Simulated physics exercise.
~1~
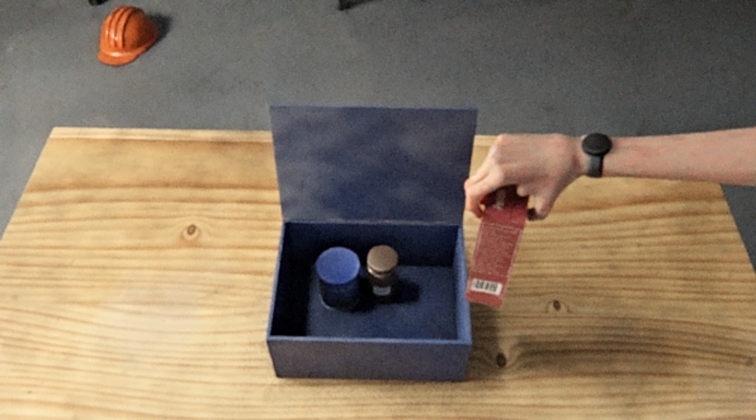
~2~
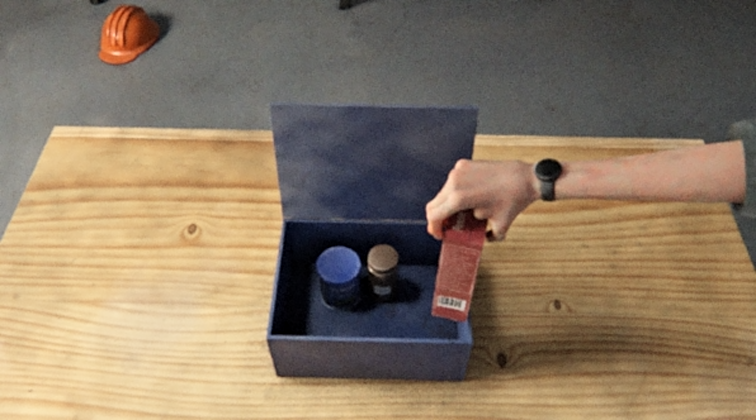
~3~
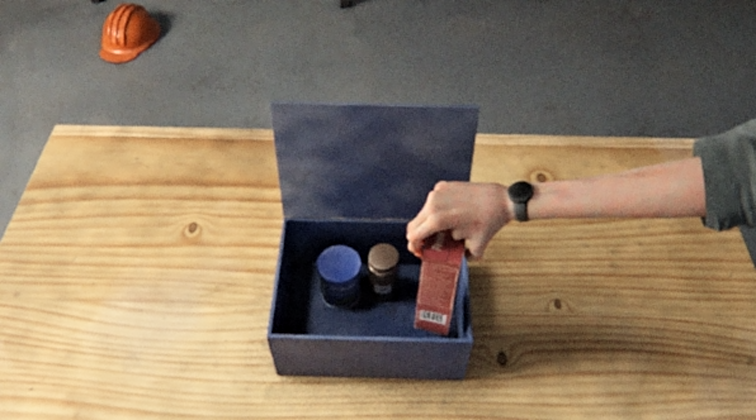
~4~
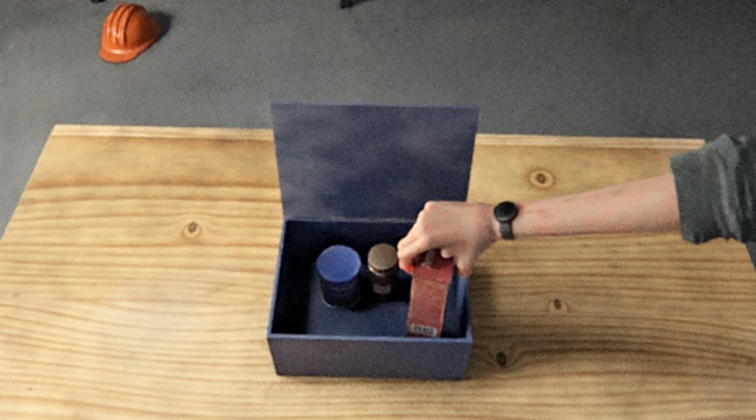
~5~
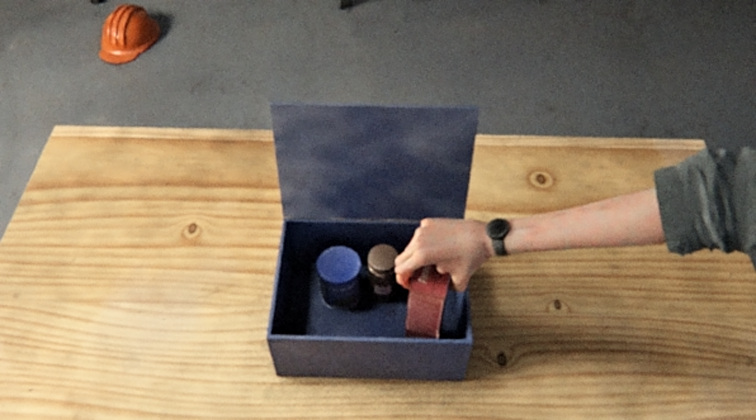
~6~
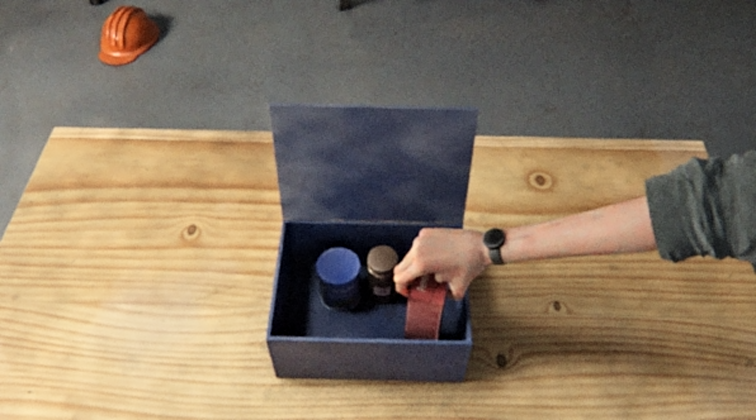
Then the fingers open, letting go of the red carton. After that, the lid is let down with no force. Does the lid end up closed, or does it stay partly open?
Stays open.
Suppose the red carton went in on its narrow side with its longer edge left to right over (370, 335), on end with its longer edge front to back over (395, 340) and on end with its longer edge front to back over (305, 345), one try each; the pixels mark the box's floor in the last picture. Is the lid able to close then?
In case one it ends up closed, in case two it remains open and in case three it remains open.
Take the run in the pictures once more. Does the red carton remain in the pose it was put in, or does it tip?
Well, it stays just as set.
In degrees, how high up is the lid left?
Some 30° above the rim.
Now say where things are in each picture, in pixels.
The first picture shows still above its spot; red carton (496, 247); blue tin (339, 280).
The second picture shows still above its spot; red carton (459, 265); blue tin (340, 279).
The third picture shows still above its spot; red carton (440, 281); blue tin (340, 278).
The fourth picture shows still above its spot; red carton (431, 296); blue tin (340, 278).
The fifth picture shows still above its spot; red carton (427, 309); blue tin (340, 279).
The sixth picture shows put in, still held; red carton (426, 316); blue tin (339, 280).
Then, 1.10 s on from there, lid starting down.
Then, 1.40 s on from there, lid 72° above the rim.
Then, 1.70 s on from there, lid 51° above the rim.
Then, 1.90 s on from there, lid 34° above the rim.
In the end, lid 30° above the rim; all 3 unmoved. At the end, from the last picture's camera, red carton near (426, 317).
